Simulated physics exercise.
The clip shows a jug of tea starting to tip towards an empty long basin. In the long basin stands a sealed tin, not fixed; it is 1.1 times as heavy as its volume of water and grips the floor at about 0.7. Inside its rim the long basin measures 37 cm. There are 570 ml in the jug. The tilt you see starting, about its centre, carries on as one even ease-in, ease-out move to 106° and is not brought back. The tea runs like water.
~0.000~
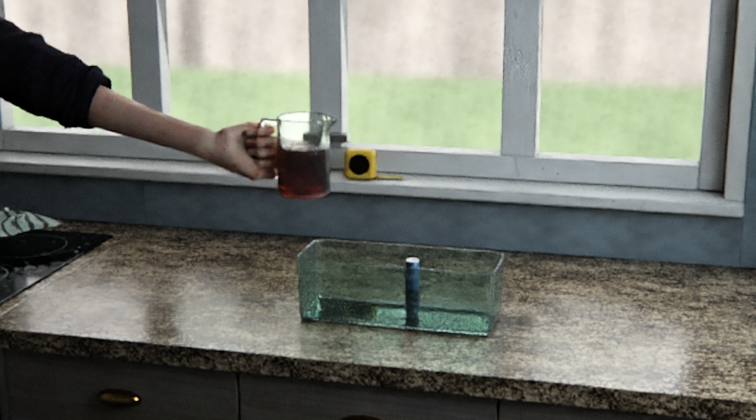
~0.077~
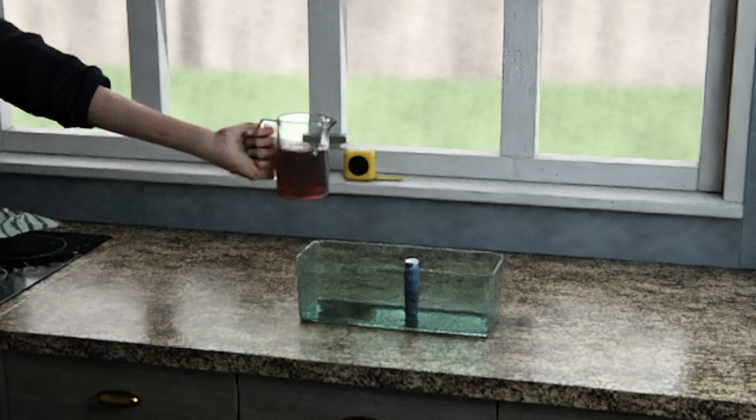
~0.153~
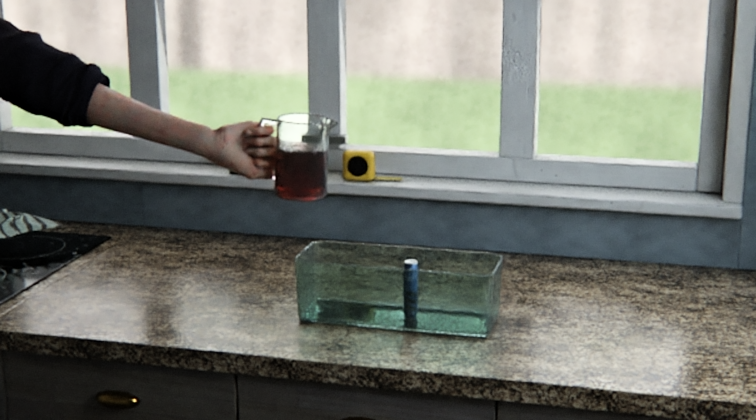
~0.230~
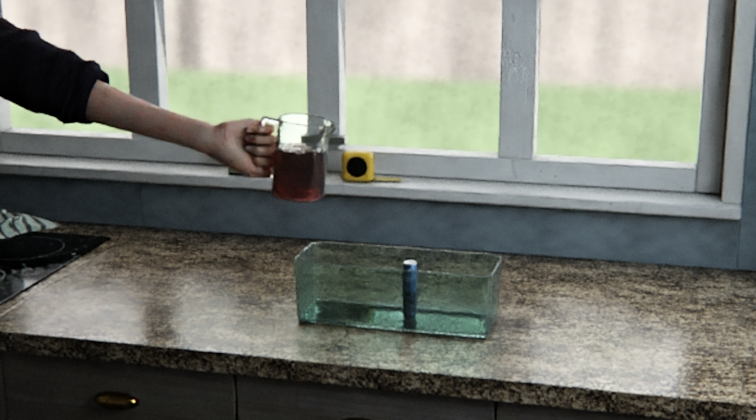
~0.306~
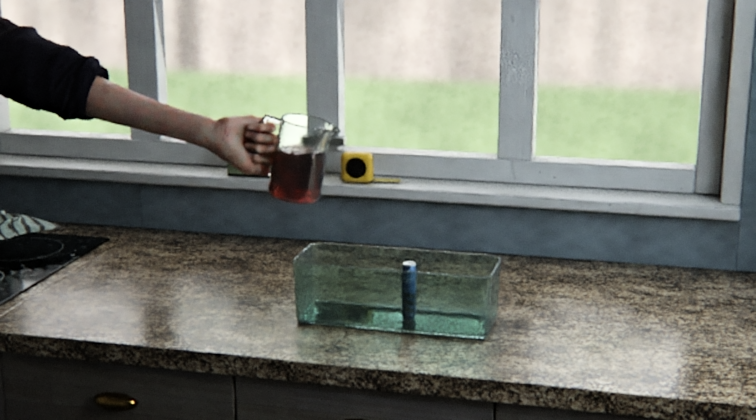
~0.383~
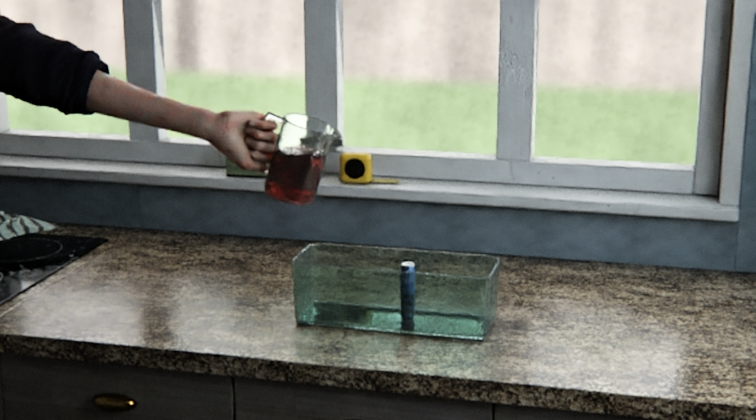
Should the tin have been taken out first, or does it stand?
The tin keeps standing.
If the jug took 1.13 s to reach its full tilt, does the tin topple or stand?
Then it stays up.
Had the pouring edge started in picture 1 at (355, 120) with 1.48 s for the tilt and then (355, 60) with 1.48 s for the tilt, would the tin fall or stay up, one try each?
First it goes over; then it goes over.
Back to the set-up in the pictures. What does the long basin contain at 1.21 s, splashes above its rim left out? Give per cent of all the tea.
Some 28 per cent.
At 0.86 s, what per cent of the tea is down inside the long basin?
About 0 per cent.
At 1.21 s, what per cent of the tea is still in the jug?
Near 46 in a hundred.
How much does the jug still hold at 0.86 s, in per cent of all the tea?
About 96 per cent.
Then, 0.86 s in, the tilt is 67° and 97 per cent is still to pour; the tin stands where it began.
Then, 1.21 s in, the tilt is 98° and 47 per cent is still to pour; the tin stands where it began.
Then, 1.58 s in, the tilt is 106° and 6 per cent is still to pour; the tin stands where it began.
Then, 1.98 s in, the tilt is 106° and 0 per cent is still to pour; the tin stands where it began.
Finally, the tin stands where it began.
